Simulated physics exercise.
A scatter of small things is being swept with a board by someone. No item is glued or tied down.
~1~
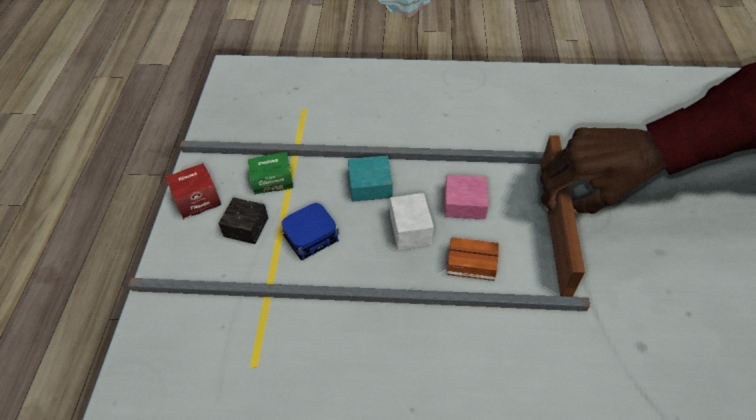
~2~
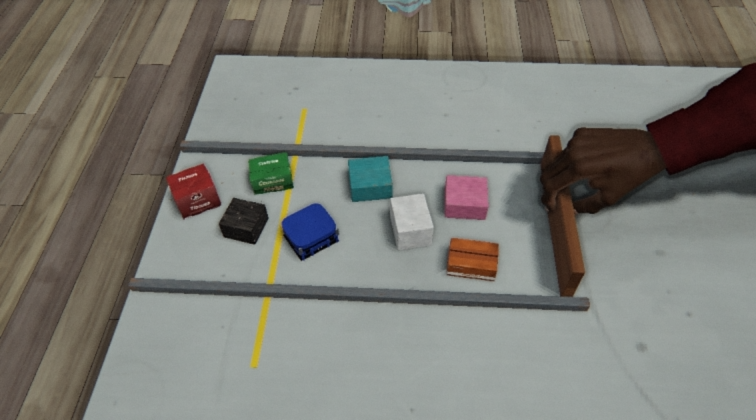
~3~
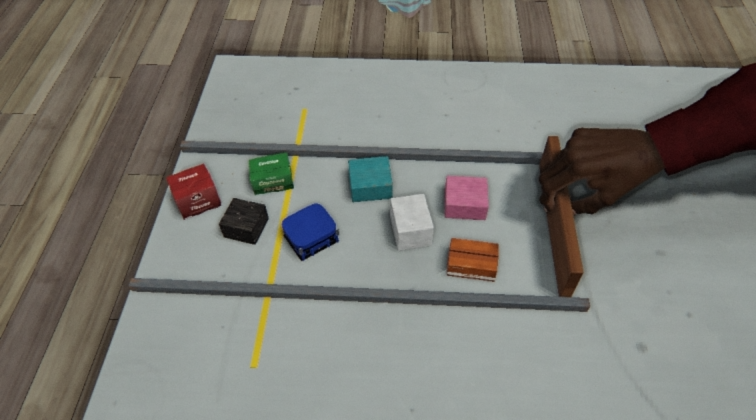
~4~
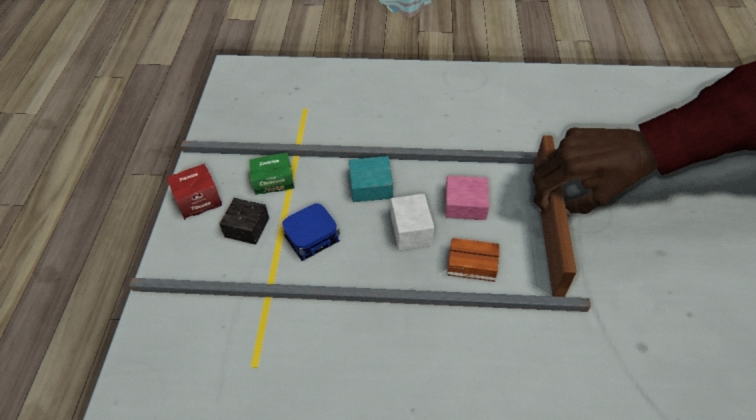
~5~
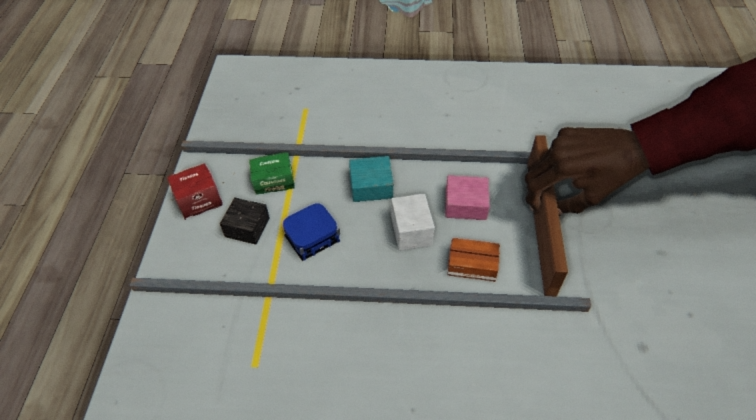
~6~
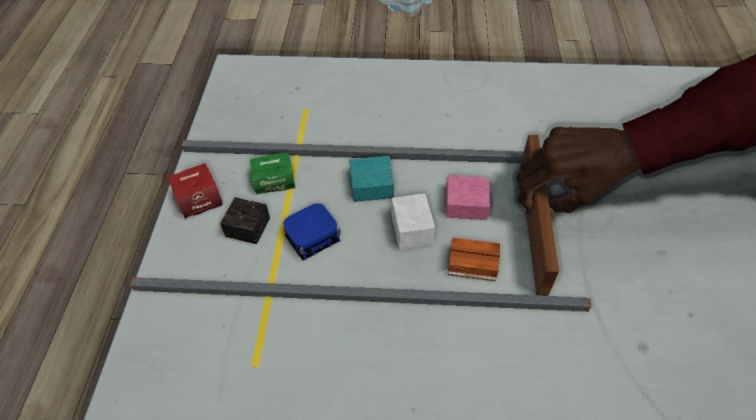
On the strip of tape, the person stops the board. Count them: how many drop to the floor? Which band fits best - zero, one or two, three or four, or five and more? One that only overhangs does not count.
Overboard: Nil.
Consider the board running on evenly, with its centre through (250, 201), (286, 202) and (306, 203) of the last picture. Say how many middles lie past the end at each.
That makes 2, 0, 0.
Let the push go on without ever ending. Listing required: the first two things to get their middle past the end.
In order, first the red box, then the green box.
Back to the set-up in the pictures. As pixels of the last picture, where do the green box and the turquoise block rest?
Final centres, in order: Near (189, 171), near (238, 166).
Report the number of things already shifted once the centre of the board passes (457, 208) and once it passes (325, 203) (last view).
First 3 and then 8.
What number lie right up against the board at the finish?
So the total is 3.
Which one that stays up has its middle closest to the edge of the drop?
Foremost is the red box.
Early on, none off yet; red box at rest near (195, 191); black block at rest near (246, 221); green box at rest near (272, 174).
A while later, none off yet; red box travelled a little near (180, 195); black block travelled a little near (228, 215); green box travelled about its own width near (220, 172).
Finally, the number that fall off is zero.
